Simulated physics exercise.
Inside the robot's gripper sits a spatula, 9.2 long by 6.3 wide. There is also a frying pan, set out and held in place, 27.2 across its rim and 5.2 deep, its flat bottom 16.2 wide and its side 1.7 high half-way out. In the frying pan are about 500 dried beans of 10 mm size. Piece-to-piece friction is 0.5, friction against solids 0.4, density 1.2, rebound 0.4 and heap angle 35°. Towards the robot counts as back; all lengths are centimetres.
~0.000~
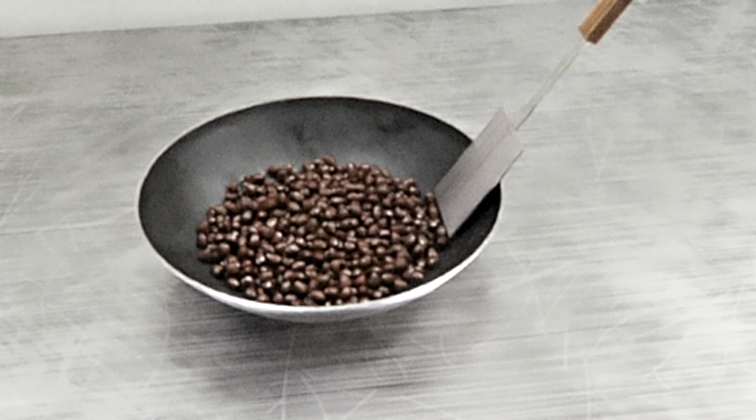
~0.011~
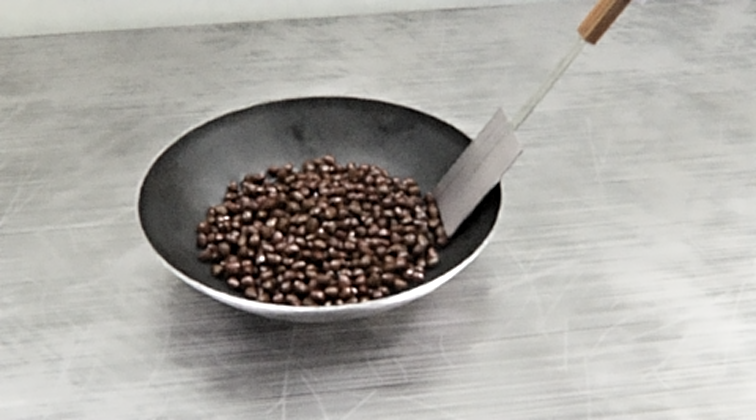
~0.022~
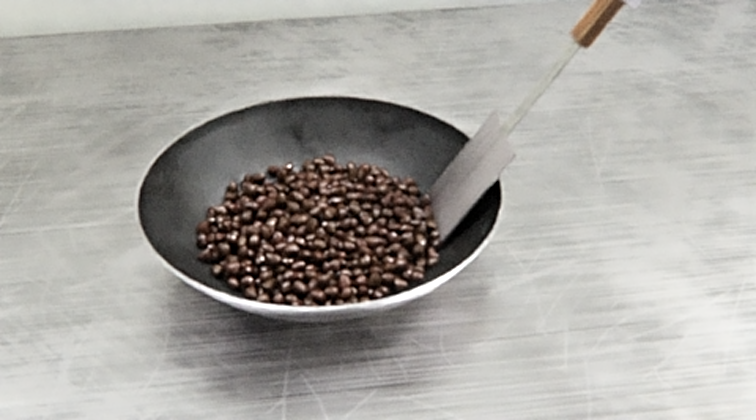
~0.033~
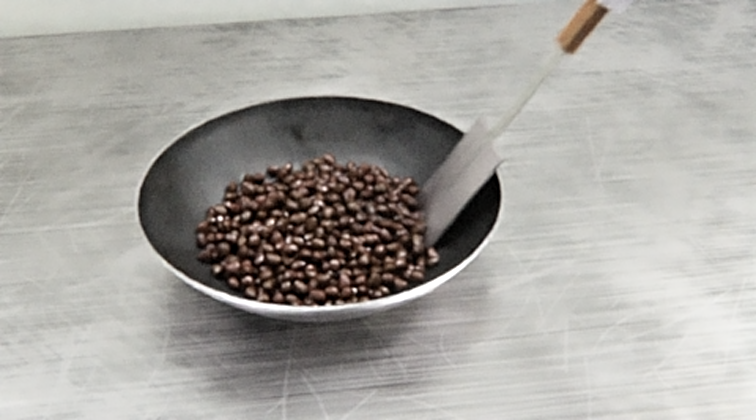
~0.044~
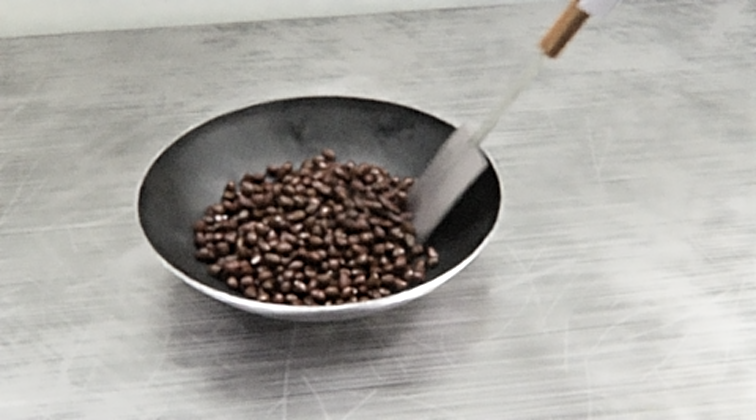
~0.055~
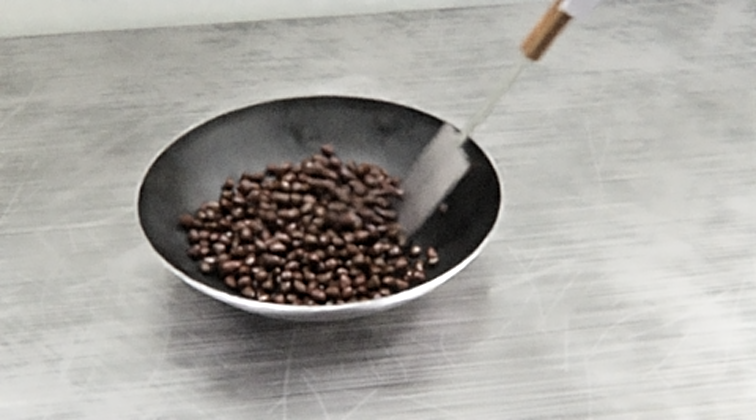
A brushed grey metal surface with fine scratches fills the view, seen from above at an angle by a still camera. A dark frying pan with a pale outer rim sits left of centre, holding a heap of glossy dark brown beans, with a wooden-handled metal spatula at its right side. The spatula rests briefly, then slides left into the beans, pushing some leftward.
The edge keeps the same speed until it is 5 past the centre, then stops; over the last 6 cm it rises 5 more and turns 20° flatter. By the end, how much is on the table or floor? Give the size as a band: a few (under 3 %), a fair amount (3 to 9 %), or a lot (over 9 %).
A fair amount, between 3 and 9 %.
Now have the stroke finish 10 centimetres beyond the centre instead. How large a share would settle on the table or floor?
Then the share is near 20 in a hundred.
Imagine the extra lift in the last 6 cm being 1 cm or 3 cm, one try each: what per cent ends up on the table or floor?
0 and 5 per cent.
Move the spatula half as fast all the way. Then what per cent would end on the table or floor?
Around 0 per cent would finish on the table or floor.
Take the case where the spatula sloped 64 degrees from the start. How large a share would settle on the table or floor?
Some 5 in a hundred.
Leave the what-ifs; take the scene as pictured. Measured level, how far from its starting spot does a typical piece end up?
3 cm.
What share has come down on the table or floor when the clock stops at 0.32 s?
I'd say close to 4 in a hundred.
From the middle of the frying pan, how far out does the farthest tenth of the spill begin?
About 60 cm from the centre.
After 0.08 s, sloping 56°, highest piece 11 above the table; 501 in the frying pan, 1 on the blade or in flight.
After 0.11 s, sloping 49°, highest piece 17 above the table; 501 in the frying pan, 1 on the blade or in flight.
After 0.32 s, sloping 36°, highest piece 41 above the table; 473 in the frying pan, 25 on the table or floor, 4 on the blade or in flight.
After 1.37 s, sloping 36°, highest piece 4 above the table; 473 in the frying pan, 29 on the table or floor.
In the end, 473 in the frying pan, 29 on the table or floor. That is 6 % on the table or floor.
